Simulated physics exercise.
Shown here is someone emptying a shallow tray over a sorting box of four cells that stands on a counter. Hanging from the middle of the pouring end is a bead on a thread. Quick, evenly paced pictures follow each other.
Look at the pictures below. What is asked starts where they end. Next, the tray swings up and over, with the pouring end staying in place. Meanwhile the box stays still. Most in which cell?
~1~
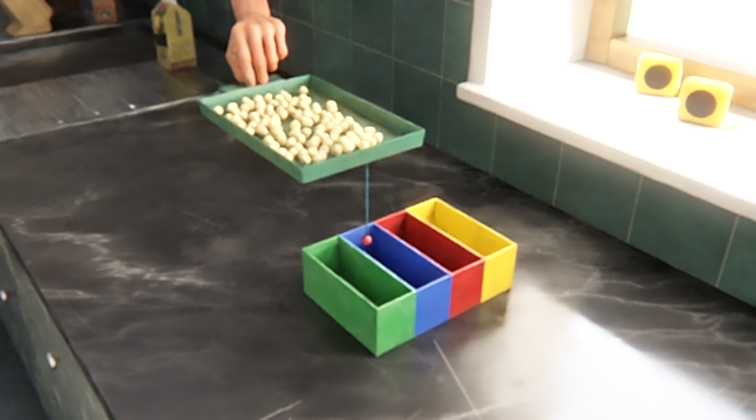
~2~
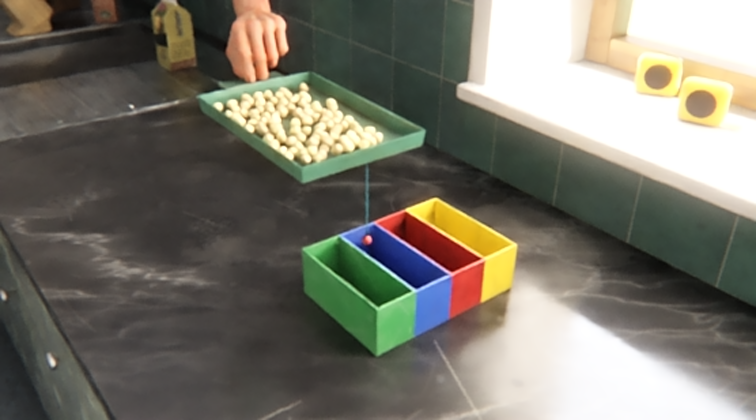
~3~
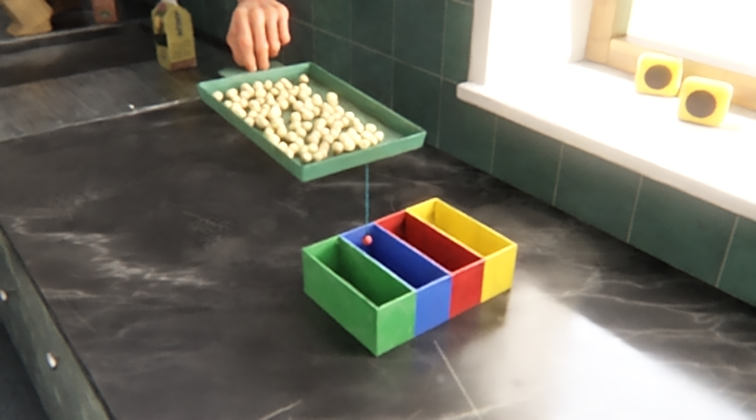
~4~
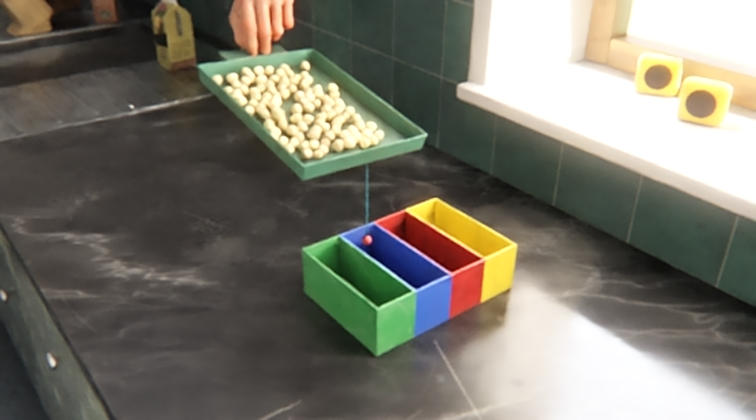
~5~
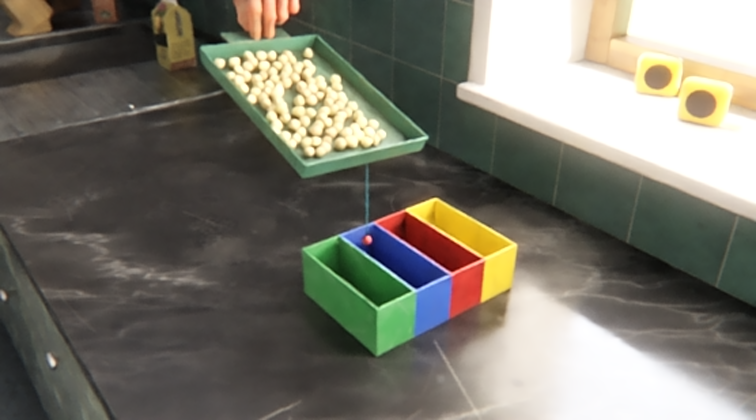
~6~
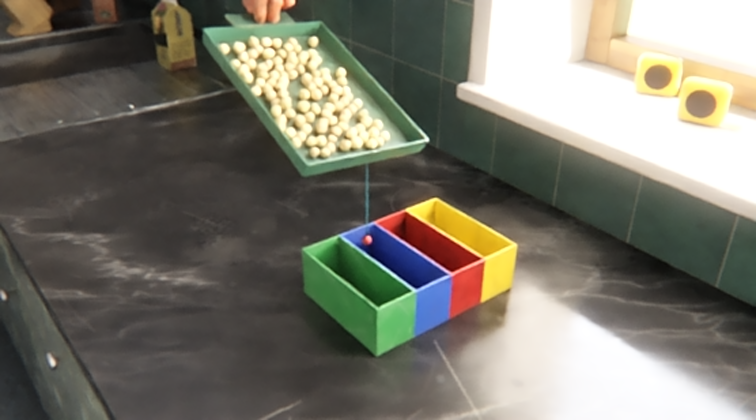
Red cell.
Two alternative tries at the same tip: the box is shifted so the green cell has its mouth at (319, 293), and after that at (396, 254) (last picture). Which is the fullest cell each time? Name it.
Try 1: Yellow. Try 2: The blue cell.
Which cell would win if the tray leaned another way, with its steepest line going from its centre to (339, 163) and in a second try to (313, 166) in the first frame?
Try 1 - the cell in green. Try 2 - that green cell.
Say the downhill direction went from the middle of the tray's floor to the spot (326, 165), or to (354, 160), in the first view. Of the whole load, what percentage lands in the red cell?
The first try gives close to 0 per cent, the second close to 20 per cent.
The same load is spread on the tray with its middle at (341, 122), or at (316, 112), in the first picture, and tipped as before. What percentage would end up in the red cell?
Close to 40 per cent, followed by close to 40 per cent.
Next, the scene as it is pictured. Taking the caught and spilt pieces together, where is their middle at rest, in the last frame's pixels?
About pixel (426, 289).
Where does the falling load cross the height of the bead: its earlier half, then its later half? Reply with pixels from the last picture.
At about (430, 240), then at (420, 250).
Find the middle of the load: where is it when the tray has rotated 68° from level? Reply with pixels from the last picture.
In the last view, the load is centred near (376, 117).
Shortly afterwards, tray tipped steeply; the whole lot on the tray.
Next, tray tipped past a quarter turn; the bulk on the tray; a little in the red cell; only a few in the blue cell; only a few in the green cell; near a quarter falling or outside the box.
Some moments later, tray tipped past a quarter turn; near half in the red cell; near a quarter in the blue cell; near a quarter in the green cell; a little in the yellow cell; a little falling or outside the box.
In the end, tray tipped past a quarter turn; near half in the red cell; near a quarter in the blue cell; near a quarter in the green cell; a little in the yellow cell; a little outside the box.
